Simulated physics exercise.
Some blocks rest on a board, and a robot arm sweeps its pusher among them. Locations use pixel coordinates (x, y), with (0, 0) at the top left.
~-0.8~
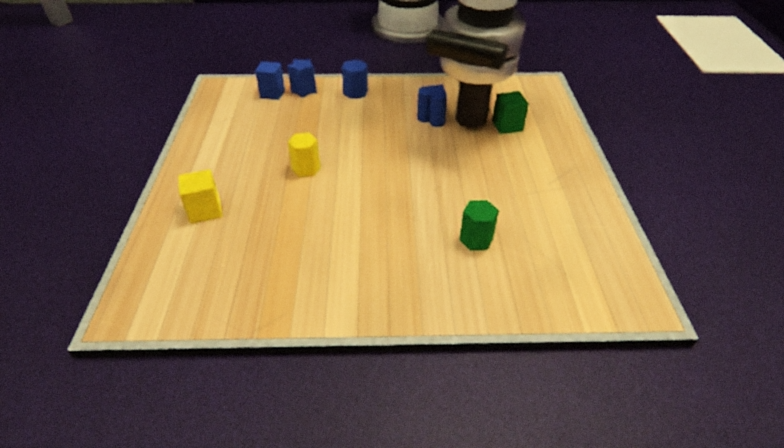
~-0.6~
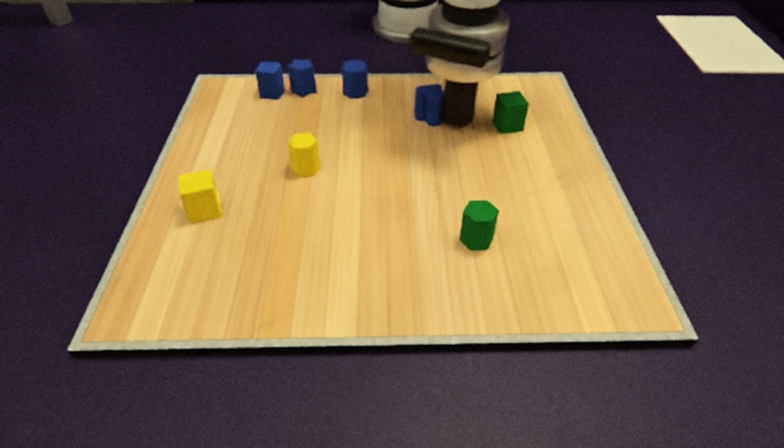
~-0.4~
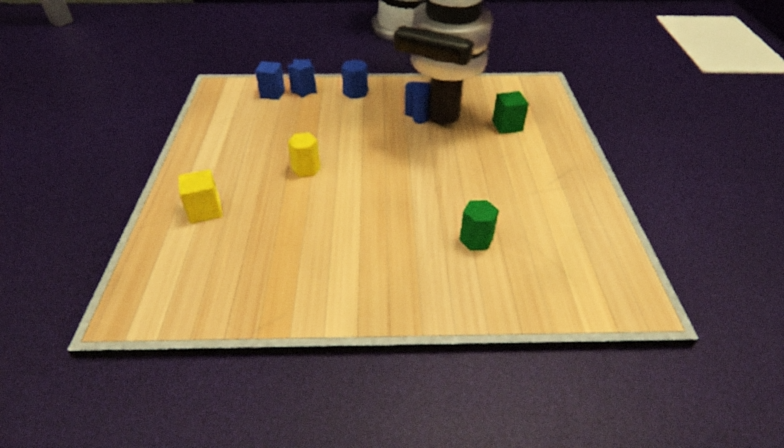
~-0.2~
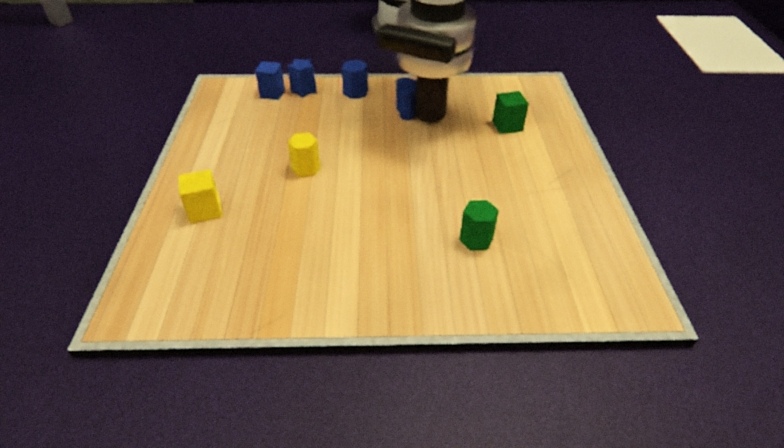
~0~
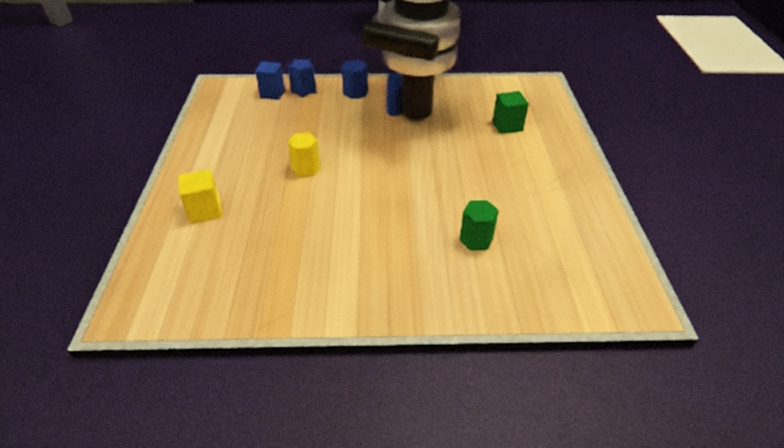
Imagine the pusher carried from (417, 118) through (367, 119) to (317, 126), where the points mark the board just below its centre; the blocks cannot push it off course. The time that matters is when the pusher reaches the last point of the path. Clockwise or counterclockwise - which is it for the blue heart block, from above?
From above, it turns clockwise.
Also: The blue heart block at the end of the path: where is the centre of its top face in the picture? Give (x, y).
The centre of its top will be at (385, 77).
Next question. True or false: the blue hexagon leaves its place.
The statement is incorrect.
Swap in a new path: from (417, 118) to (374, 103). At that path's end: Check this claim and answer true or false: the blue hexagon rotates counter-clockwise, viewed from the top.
The statement is true.
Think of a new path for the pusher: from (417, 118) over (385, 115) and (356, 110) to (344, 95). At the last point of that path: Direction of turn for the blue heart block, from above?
It is turned clockwise.
On the path given first. One third of the way, pusher at (383, 113); blue heart block at (385, 77), turned 35° clockwise.
Two thirds of the way, pusher at (349, 114); blue heart block at (385, 77), turned 35° clockwise.
At the end, pusher at (316, 120); blue hexagon not moved; blue heart block at (385, 77), turned 35° clockwise.
